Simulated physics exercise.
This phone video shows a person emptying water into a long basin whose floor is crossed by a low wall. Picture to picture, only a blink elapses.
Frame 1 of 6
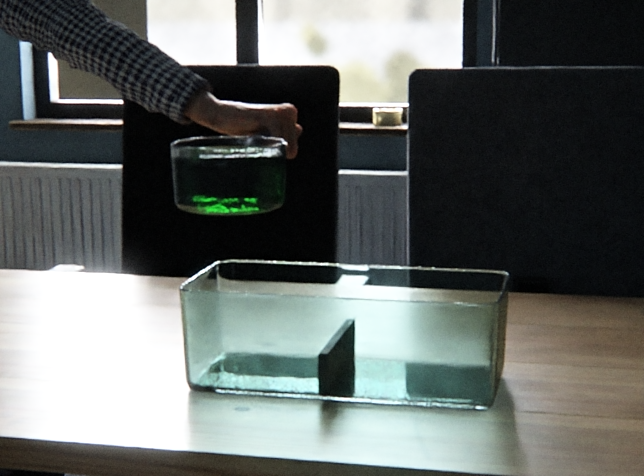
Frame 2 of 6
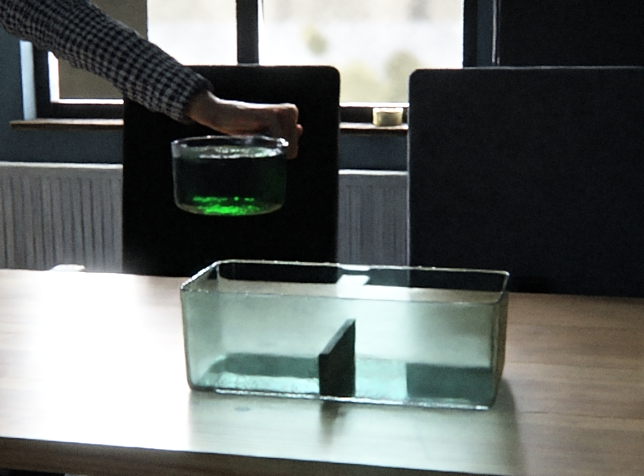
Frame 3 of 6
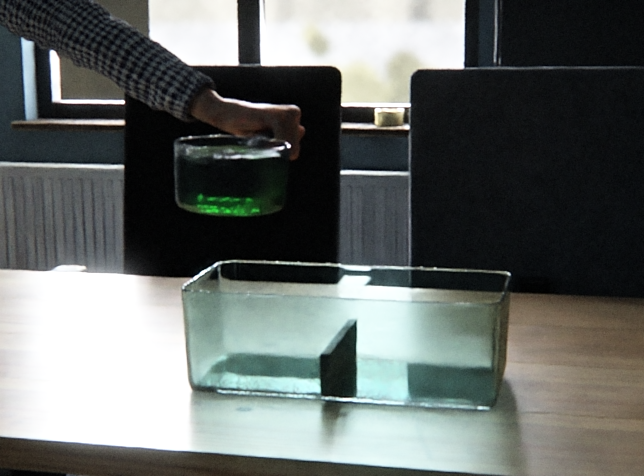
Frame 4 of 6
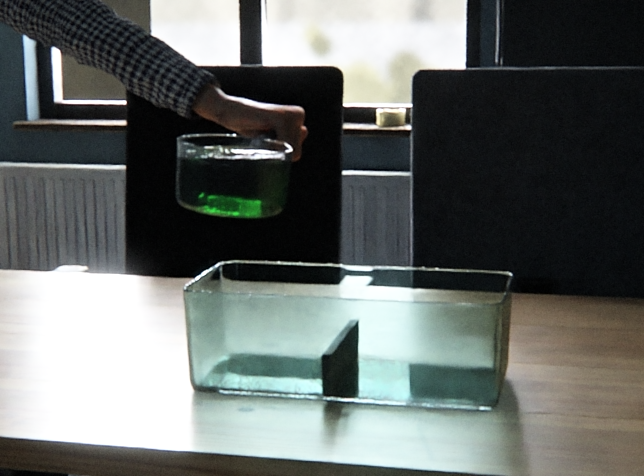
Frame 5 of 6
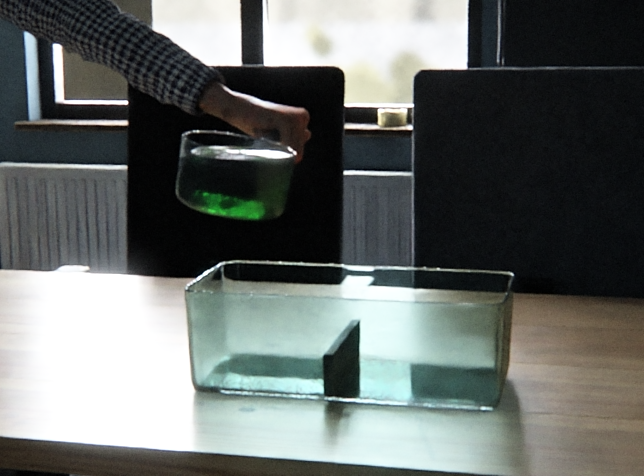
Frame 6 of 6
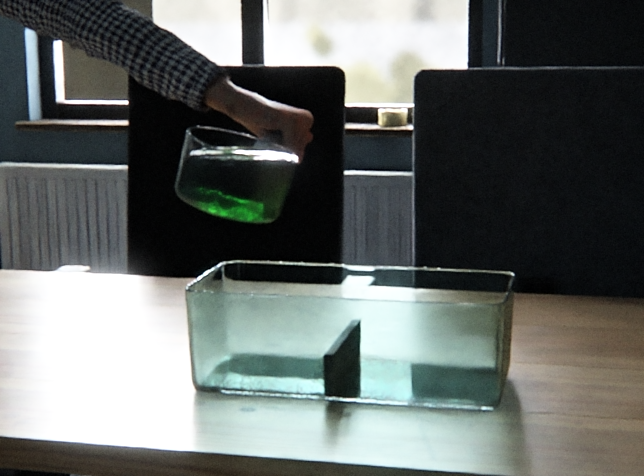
The footage shows a hand in a checkered sleeve holding a round clear bowl of green-tinted liquid above a long glass basin with a low dividing wall, first nearly level, then gradually tilting it down toward the right.
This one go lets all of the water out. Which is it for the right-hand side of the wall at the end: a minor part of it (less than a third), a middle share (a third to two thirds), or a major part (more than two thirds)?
Middle of three bands.
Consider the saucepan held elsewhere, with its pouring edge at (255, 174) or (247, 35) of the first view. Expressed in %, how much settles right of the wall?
In order, roughly 5 percent and 40 percent.
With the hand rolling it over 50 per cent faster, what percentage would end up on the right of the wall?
Something like 40 in a hundred.
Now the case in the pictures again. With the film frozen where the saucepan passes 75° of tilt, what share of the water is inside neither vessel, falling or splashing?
Airborne fraction: Approx. 35 %.
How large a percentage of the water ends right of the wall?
Near 55 in a hundred.
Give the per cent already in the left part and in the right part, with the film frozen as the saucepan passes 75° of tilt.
Left: 5 %; right: 15 %.
A moment on, the saucepan is tipped on its side and 50 per cent is still to pour, 4 is left of the wall and 13 right of it.
Next, the saucepan is tipped right over and 10 per cent is still to pour, 30 is left of the wall and 52 right of it.
Then the saucepan is tipped right over and 1 per cent is still to pour, 45 is left of the wall and 52 right of it.
Later the saucepan is tipped right over and 0 per cent is still to pour, 47 is left of the wall and 53 right of it.
Finally, 47 per cent lies left of the wall, 53 right of it and 0 outside.
